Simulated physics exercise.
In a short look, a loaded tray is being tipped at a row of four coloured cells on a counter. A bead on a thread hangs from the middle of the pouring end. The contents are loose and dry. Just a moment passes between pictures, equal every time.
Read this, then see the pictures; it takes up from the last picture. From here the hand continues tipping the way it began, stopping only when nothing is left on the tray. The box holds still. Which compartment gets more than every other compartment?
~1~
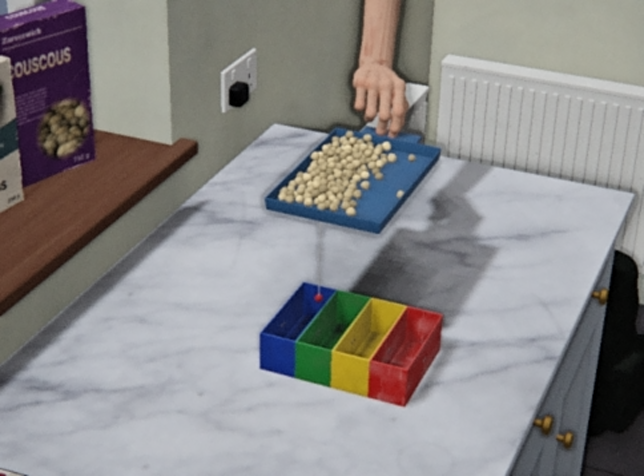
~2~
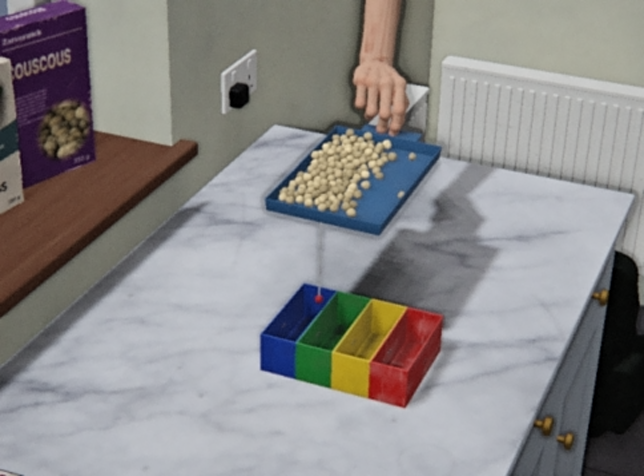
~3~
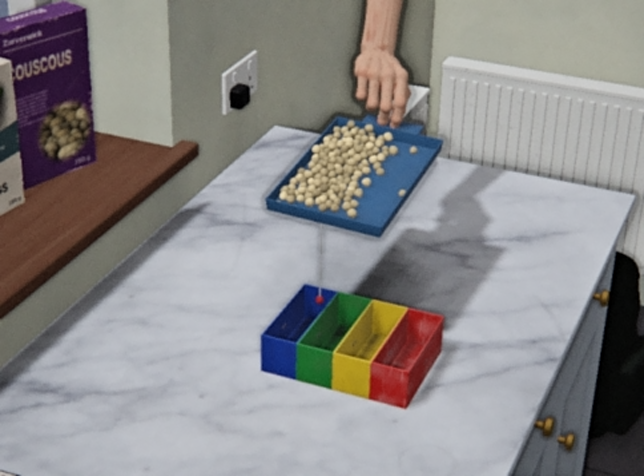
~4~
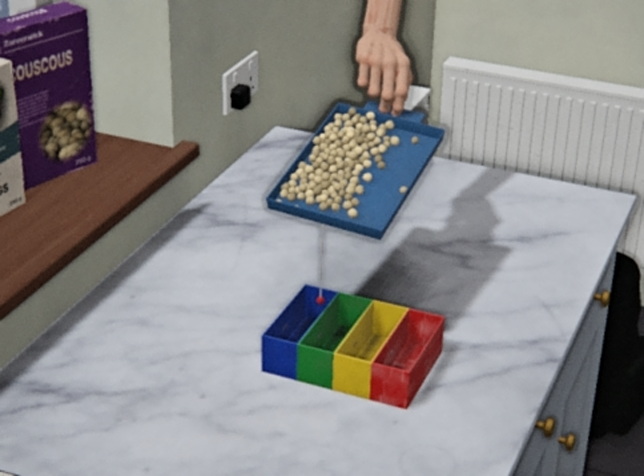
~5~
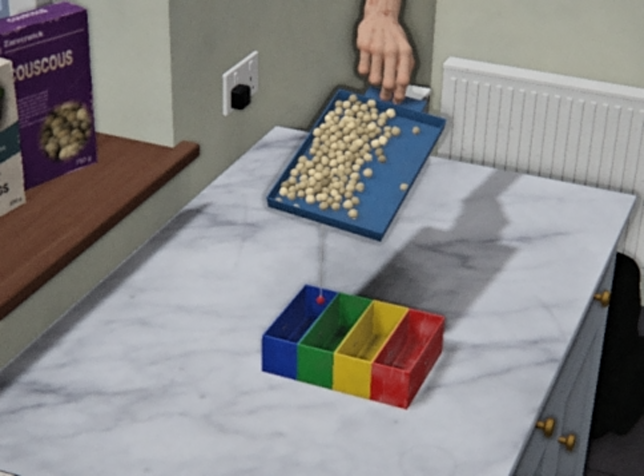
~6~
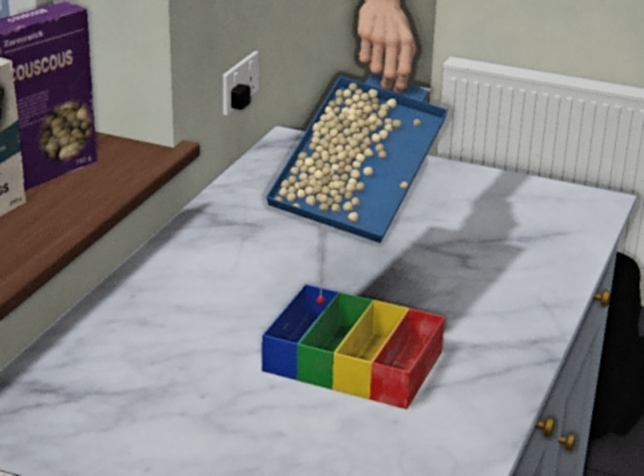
The yellow compartment gets the most.
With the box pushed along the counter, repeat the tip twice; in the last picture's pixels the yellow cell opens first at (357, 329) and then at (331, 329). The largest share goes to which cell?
The first time it is yellow; the second time it is the red cell.
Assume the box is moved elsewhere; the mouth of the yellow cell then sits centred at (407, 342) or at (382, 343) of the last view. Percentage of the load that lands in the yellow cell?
Roughly 10 per cent, and 40 per cent.
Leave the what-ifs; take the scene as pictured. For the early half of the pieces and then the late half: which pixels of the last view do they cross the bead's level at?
Points: About (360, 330), then about (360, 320).
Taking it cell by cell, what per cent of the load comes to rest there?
Shares in percent - blue cell 0, green cell 20, yellow cell 60, red cell 10.
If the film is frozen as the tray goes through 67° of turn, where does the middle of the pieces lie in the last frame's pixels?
The middle of the pieces shows up near (356, 198).
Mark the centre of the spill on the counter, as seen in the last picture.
Look around pixel (274, 453).
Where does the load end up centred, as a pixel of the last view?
Centre at rest: Close to (359, 367).
Just after the last frame, tray tipped steeply; almost all on the tray; about a tenth falling or outside the box.
A moment on, tray tipped past a quarter turn; roughly a quarter on the tray; roughly a quarter in the yellow cell; about a tenth in the green cell; about a tenth in the red cell; roughly a quarter falling or outside the box.
Further on, tray tipped past a quarter turn; roughly half in the yellow cell; roughly a quarter in the green cell; about a tenth in the red cell; just a few in the blue cell; about a tenth falling or outside the box.
When it is over, tray tipped past a quarter turn; roughly half in the yellow cell; roughly a quarter in the green cell; about a tenth in the red cell; just a few in the blue cell; about a tenth outside the box.
